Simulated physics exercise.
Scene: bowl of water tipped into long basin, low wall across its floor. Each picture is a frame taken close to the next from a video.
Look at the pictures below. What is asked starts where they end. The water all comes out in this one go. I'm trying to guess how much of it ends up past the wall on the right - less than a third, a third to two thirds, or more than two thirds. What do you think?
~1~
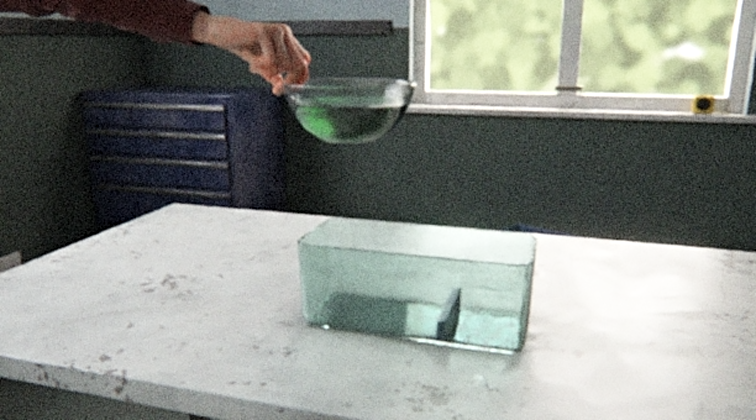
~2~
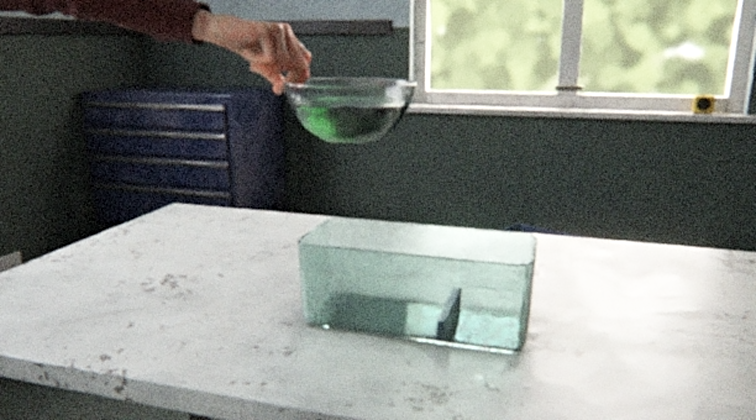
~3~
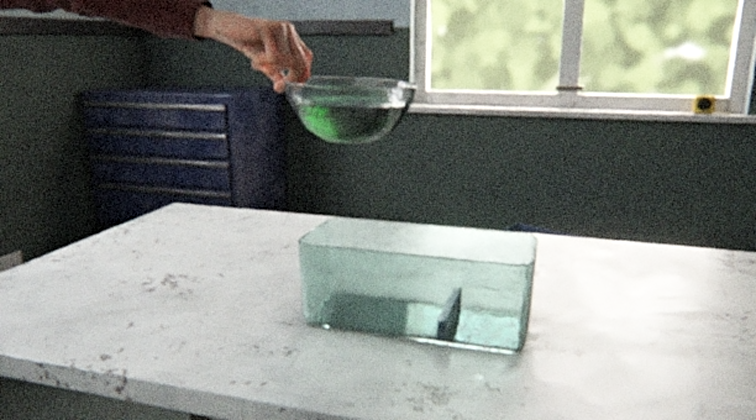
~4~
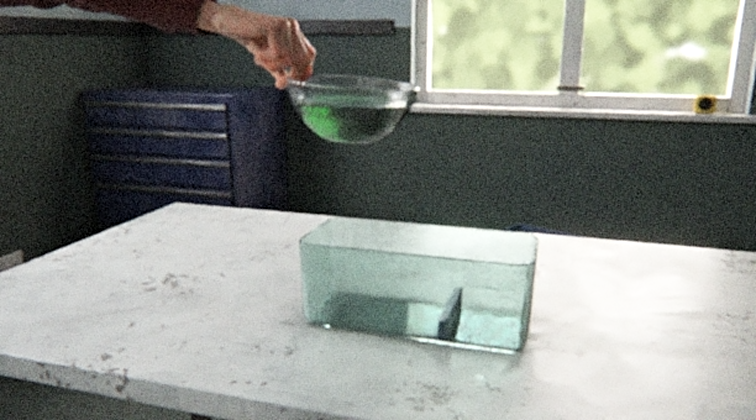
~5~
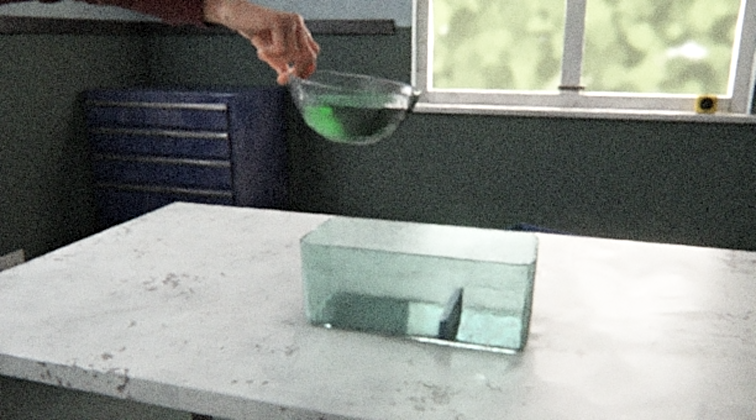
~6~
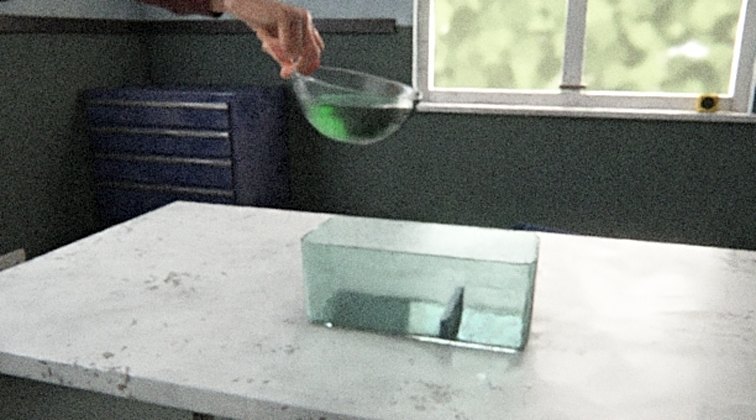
The right side is left with enough for a third but not past two thirds.
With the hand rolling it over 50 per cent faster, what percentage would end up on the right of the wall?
It comes to about 40 per cent.
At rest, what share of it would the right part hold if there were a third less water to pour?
40 %.
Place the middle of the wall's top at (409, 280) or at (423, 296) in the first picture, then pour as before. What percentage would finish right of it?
In order, near 95 and 80 in a hundred.
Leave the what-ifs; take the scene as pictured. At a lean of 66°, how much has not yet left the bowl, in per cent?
Close to 45 parts in a hundred remain.
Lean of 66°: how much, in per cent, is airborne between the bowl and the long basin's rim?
Some 40 per cent, I'd say.
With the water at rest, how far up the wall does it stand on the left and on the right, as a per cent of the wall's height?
I get 40 % for the left and 90 % for the right.
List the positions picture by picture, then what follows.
In the first picture, it leans 0°; its right rim is at (413, 86); the water meets the walls at (299, 101) and (406, 104); the long basin's rim runs from (313, 231) to (534, 251); the wall's top is at (450, 304).
In the second picture, it leans 1°; its right rim is at (413, 86); the water meets the walls at (300, 101) and (407, 104).
In the third picture, it leans 2°; its right rim is at (414, 88); the water meets the walls at (300, 99) and (407, 105).
In the fourth picture, it leans 5°; its right rim is at (416, 91); the water meets the walls at (303, 99) and (409, 105).
In the fifth picture, it leans 8°; its right rim is at (418, 95); the water meets the walls at (305, 99) and (412, 106).
In the sixth picture, it leans 12°; its right rim is at (420, 99); the water meets the walls at (308, 99) and (415, 105).
A moment on, the bowl is tipped part way and 43 per cent is still to pour, 4 is left of the wall and 16 right of it.
Next, the bowl is tipped right over and 0 per cent is still to pour, 38 is left of the wall and 59 right of it.
Then the bowl is tipped right over and 0 per cent is still to pour, 46 is left of the wall and 53 right of it.
Later the bowl is tipped right over and 0 per cent is still to pour, 47 is left of the wall and 52 right of it.
In the end 47 per cent lies left of the wall, 52 right of it and 1 outside.
